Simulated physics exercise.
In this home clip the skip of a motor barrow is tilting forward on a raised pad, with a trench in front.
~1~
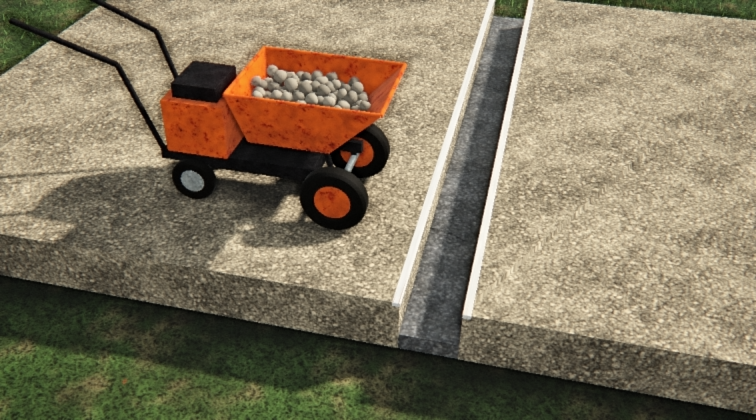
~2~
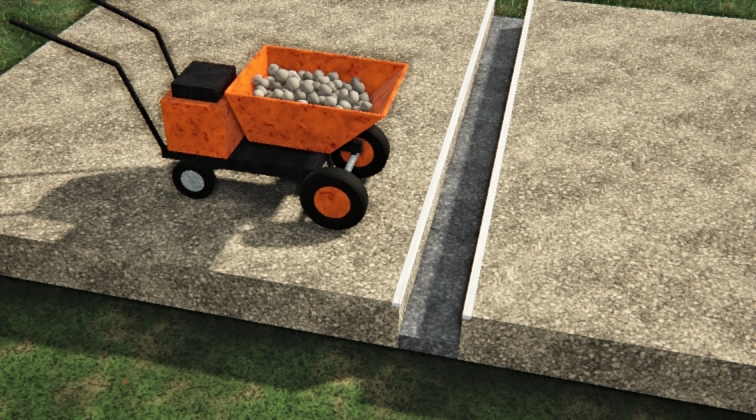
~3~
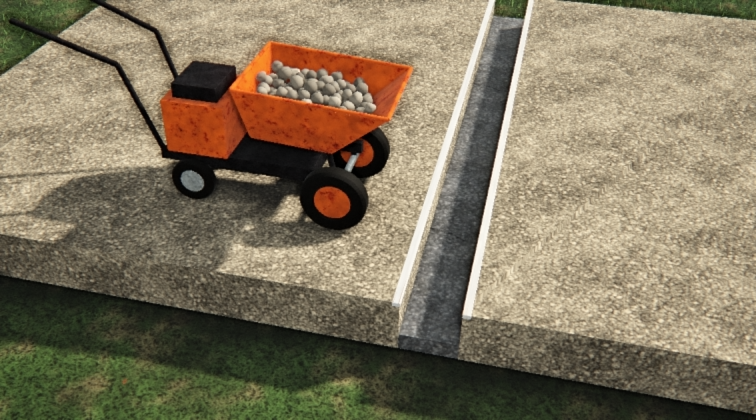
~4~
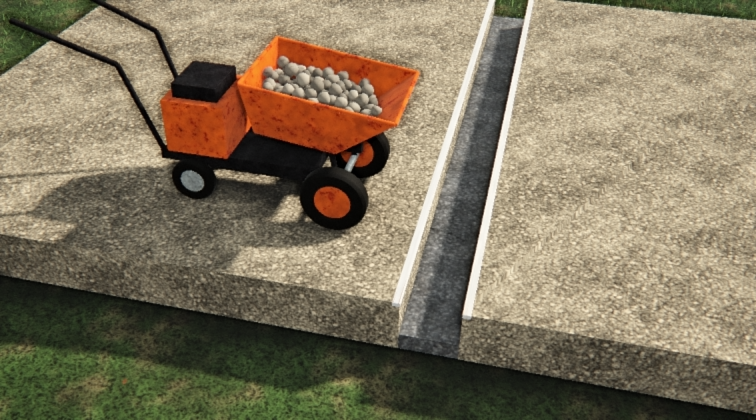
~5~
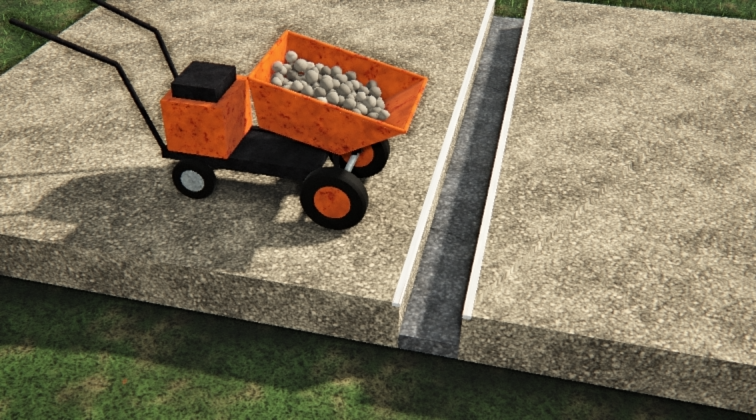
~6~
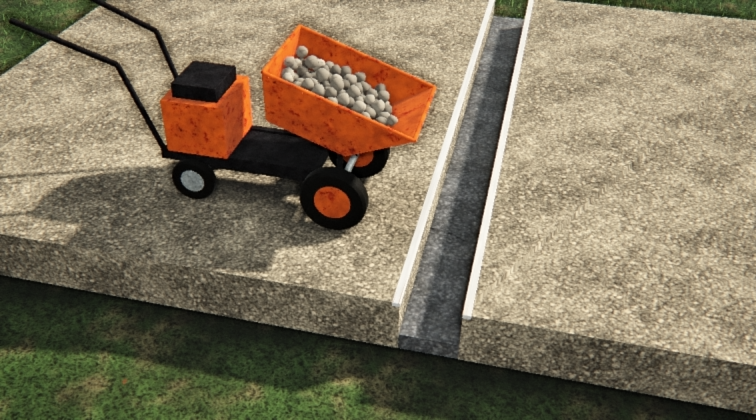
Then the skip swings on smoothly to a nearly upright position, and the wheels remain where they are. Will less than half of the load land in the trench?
The greater share will most likely fall into the trench.
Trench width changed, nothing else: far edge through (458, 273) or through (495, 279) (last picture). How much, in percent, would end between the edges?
Close to 40 per cent in the first, close to 100 per cent in the second.
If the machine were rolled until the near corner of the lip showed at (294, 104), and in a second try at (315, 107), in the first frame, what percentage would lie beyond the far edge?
In order: About 0 % and 0 %.
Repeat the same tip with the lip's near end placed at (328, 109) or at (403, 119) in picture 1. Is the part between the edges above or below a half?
First attempt: Beyond half; second attempt: Short of half.
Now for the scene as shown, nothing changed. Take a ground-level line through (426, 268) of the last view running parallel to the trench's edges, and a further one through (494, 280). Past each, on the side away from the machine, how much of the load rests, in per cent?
Roughly 90 and 20 percent.
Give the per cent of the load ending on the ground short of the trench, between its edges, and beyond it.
Short about 0 %, between about 70 %, beyond about 30 %.
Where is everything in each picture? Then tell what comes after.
In the first picture, lip of the skip at (381, 116), level; top of the load at (305, 89), river pebbles; first edge of the trench at (408, 265); far edge at (475, 276), the trench over half as wide as the skip, and about half as deep as wide.
In the second picture, lip of the skip at (383, 117), level; top of the load at (307, 89).
In the third picture, lip of the skip at (388, 120), tipped barely; top of the load at (303, 97).
In the fourth picture, lip of the skip at (395, 125), tipped a little; top of the load at (293, 89).
In the fifth picture, lip of the skip at (404, 132), tipped a little; top of the load at (301, 86).
In the sixth picture, lip of the skip at (414, 141), tipped clearly; top of the load at (300, 84); first edge of the trench at (408, 265); far edge at (475, 276).
Soon, skip tipped steeply; all in the skip.
A while on, skip tipped right over; about two thirds in the skip; about a quarter in or heaped over the trench; a small part beyond it; a stray few falling.
Towards the end, skip tipped right over; a stray few in the skip; about two thirds in or heaped over the trench; about a third beyond it.
Finally, skip tipped right over; about two thirds in or heaped over the trench; about a third beyond it.
